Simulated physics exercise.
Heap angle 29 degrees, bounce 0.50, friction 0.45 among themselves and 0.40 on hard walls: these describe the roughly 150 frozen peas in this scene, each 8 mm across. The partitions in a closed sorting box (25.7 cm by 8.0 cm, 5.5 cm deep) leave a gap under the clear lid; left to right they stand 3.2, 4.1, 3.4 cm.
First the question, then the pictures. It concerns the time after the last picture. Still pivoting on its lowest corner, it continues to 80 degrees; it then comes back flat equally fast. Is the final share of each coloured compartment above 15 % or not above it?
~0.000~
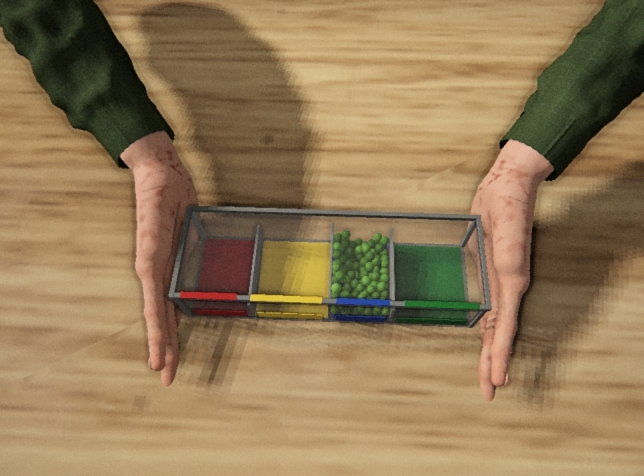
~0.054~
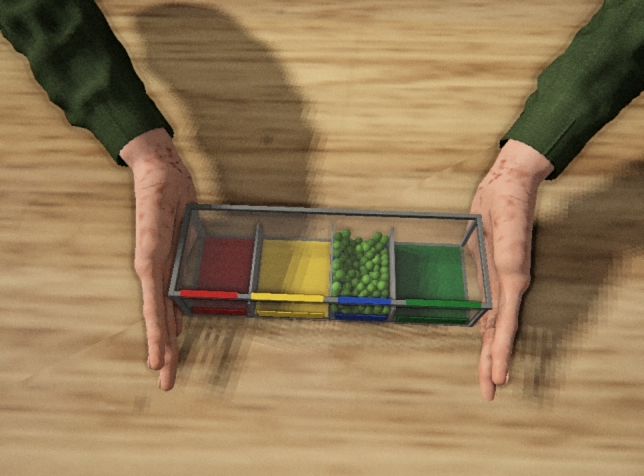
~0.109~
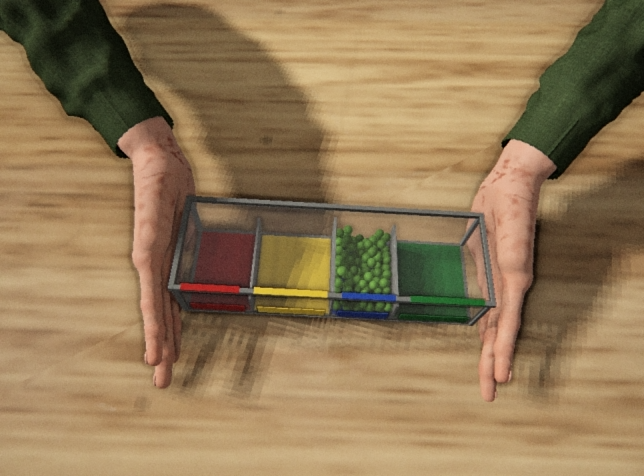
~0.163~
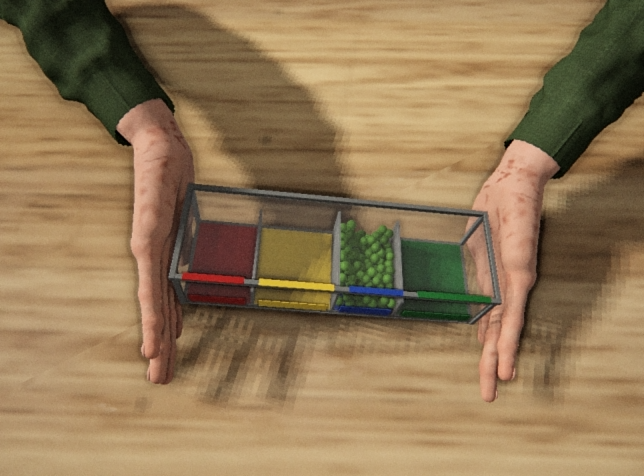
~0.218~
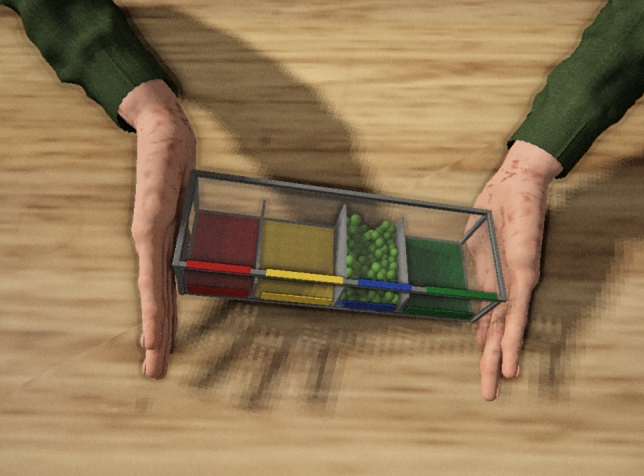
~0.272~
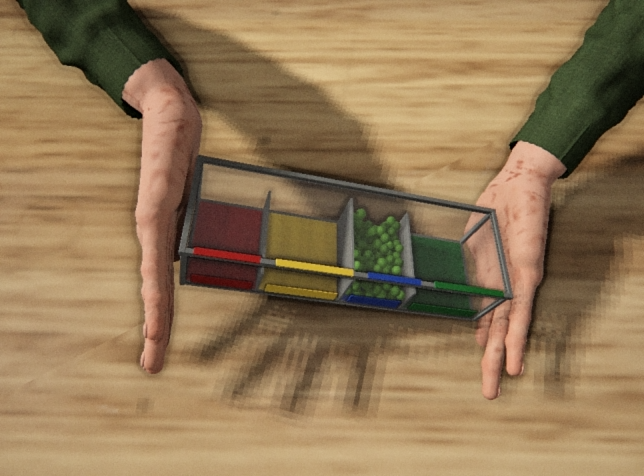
Red - not above; blue - above; green - above; yellow - not above.
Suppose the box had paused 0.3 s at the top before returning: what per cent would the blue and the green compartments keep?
Final amounts would be blue 70% and green 30%.
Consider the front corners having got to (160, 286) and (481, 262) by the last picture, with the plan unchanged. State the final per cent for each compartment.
Red = 10 %; blue = 85 %; green = 0 %; yellow = 5 %.
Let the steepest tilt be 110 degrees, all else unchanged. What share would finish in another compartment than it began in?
About 95 per cent.
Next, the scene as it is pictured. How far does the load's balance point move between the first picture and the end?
Around 3.0 centimetres.
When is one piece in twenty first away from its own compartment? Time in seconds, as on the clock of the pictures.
Roughly at the 1.15 s mark.
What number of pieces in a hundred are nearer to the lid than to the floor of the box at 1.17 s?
20 per cent, give or take.
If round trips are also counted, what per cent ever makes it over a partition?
Estimate: Near 25 %.
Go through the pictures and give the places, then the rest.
Box tilt 0 degrees, front corners at (175, 294) and (486, 306); blue 100 %, in the first picture.
Box tilt 1 degrees, front corners at (175, 292) and (487, 304), in the second picture.
Box tilt 4 degrees, front corners at (175, 285) and (490, 302), lowest corner right back, in the third picture.
Box tilt 8 degrees, front corners at (176, 275) and (496, 300), lowest corner right back, in the fourth picture.
Box tilt 13 degrees, front corners at (179, 262) and (501, 297), lowest corner right back, in the fifth picture.
Box tilt 17 degrees, front corners at (186, 249) and (507, 294), lowest corner right back; blue 100 %. Its pace works out near 80 degrees a second, in the sixth picture.
After 1.17 s, tilt 79 degrees; blue 90 %, green 10 %.
After 1.76 s, tilt 35 degrees; blue 75 %, green 25 %.
Then, at 2.41 s, tilt 0 degrees; blue 75 %, green 25 %.
In the end, at 3.0 s, red 0 %, blue 75 %, green 25 %, yellow 0 %.
